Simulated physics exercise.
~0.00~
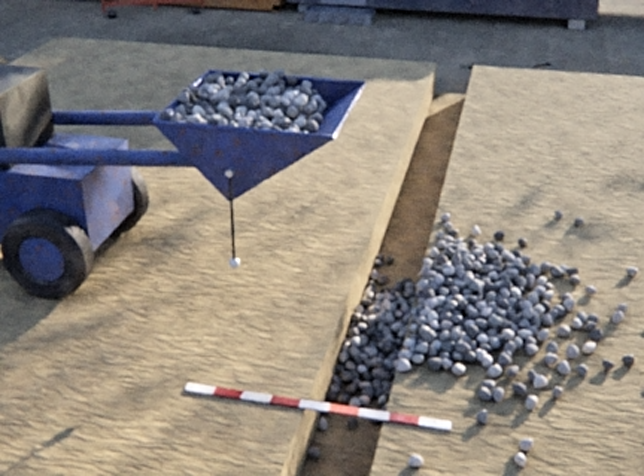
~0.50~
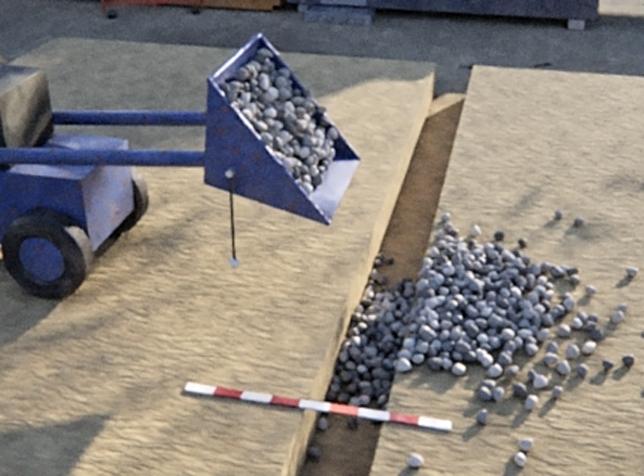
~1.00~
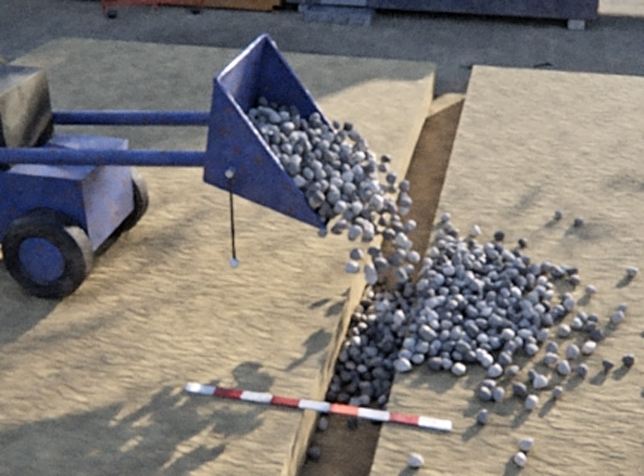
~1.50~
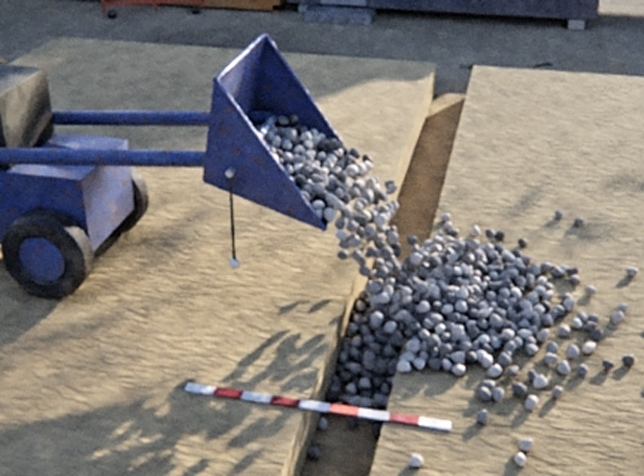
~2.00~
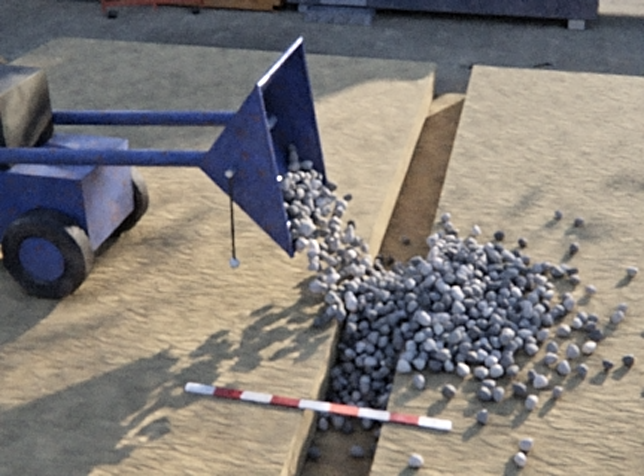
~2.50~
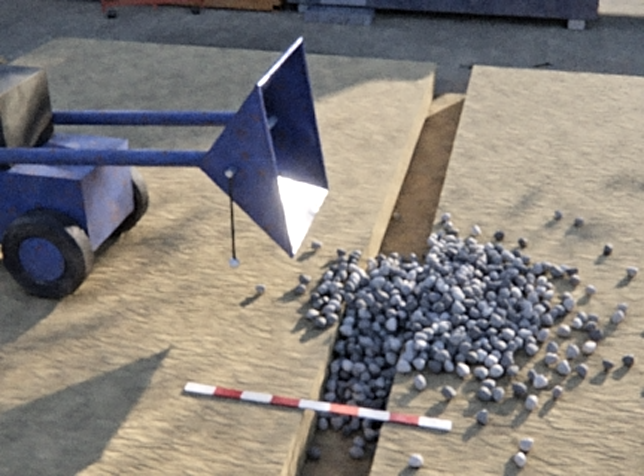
A blue loader bucket tips rightward, pouring gray stones into and around the trench until empty.
